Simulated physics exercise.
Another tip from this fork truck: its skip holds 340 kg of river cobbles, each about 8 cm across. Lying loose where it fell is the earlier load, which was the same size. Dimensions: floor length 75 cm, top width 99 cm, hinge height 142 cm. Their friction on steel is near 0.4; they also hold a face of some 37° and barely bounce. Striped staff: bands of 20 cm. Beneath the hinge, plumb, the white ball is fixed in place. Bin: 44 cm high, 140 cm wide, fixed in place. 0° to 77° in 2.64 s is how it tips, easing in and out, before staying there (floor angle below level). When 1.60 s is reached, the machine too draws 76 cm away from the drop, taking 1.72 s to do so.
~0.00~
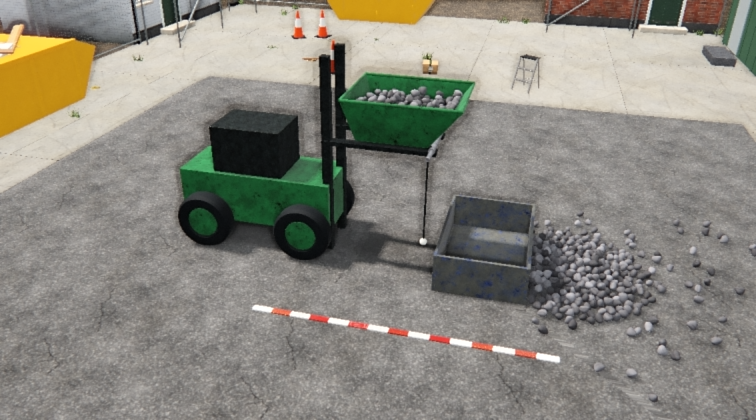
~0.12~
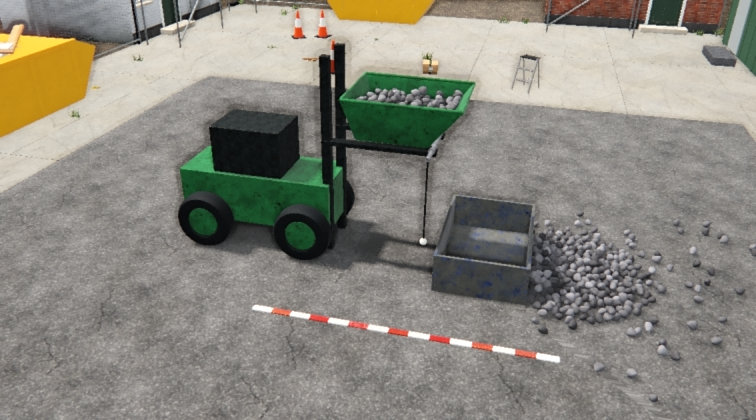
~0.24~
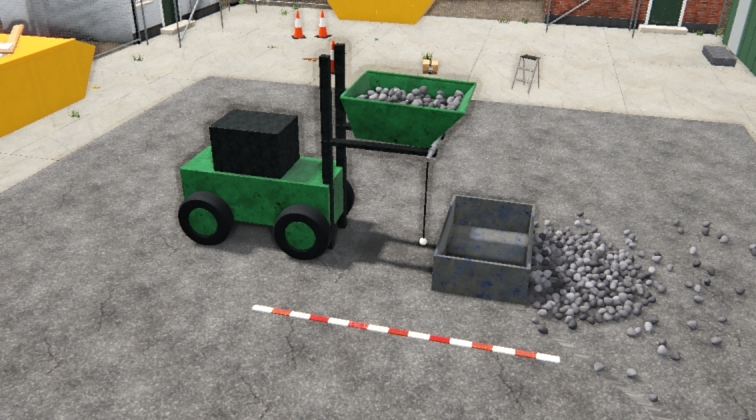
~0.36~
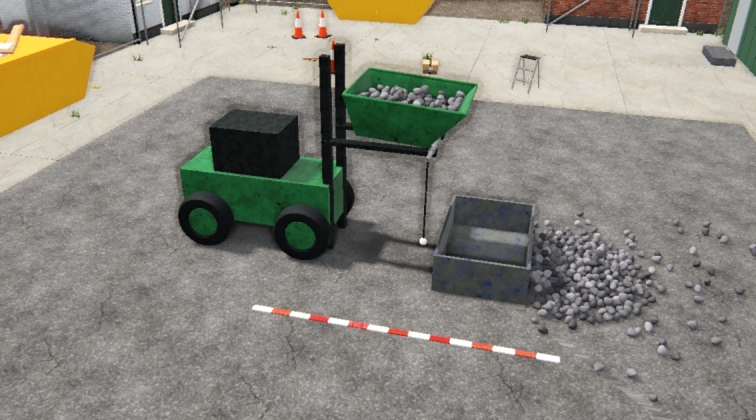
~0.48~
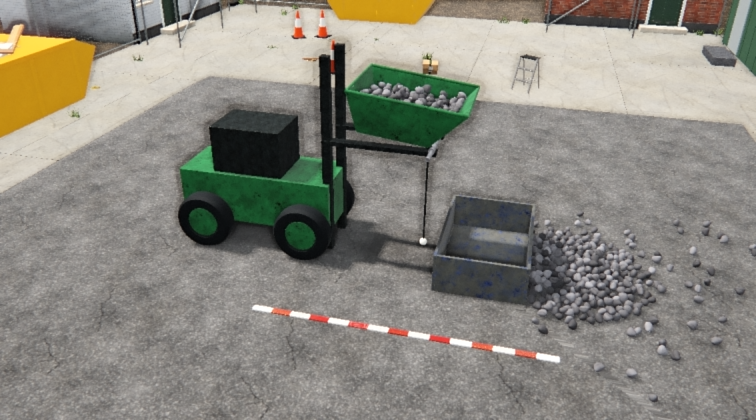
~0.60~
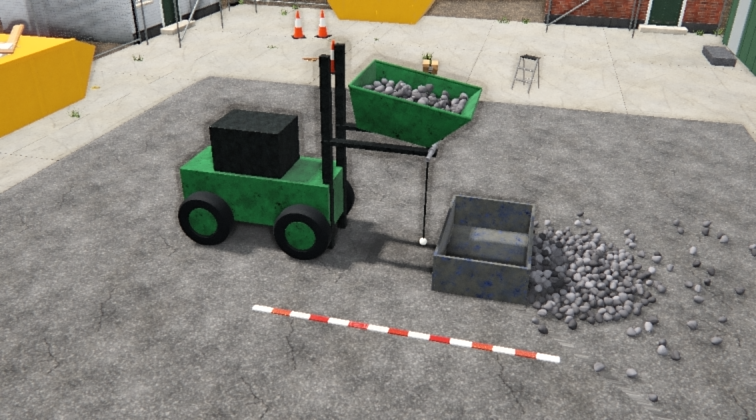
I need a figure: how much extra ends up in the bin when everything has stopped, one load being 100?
Roughly 91 per cent of a load more.
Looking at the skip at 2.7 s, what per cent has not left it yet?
It still holds about 20 per cent.
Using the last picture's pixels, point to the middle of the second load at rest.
Around (482, 253).
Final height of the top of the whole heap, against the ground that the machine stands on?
It sits around 30 centimetres higher than that ground.
After 2.0 s the floor is at 65°; in per cent of one load, 99 in the skip, 1 in the bin, 100 beside or beyond the bin; the foremost stones are at (727, 248).
After 2.7 s the floor is at 77°; in per cent of one load, 19 in the skip, 5 short of the bin, 75 in the bin, 101 beside or beyond the bin; the foremost stones are at (727, 248).
After 3.8 s the floor is at 77°; in per cent of one load, 0 in the skip, 8 short of the bin, 91 in the bin, 101 beside or beyond the bin; the foremost stones are at (727, 248).
After 6.4 s the floor is at 77°; in per cent of one load, 0 in the skip, 7 short of the bin, 91 in the bin, 101 beside or beyond the bin; the foremost stones are at (727, 248). Net gain in the bin, 91.
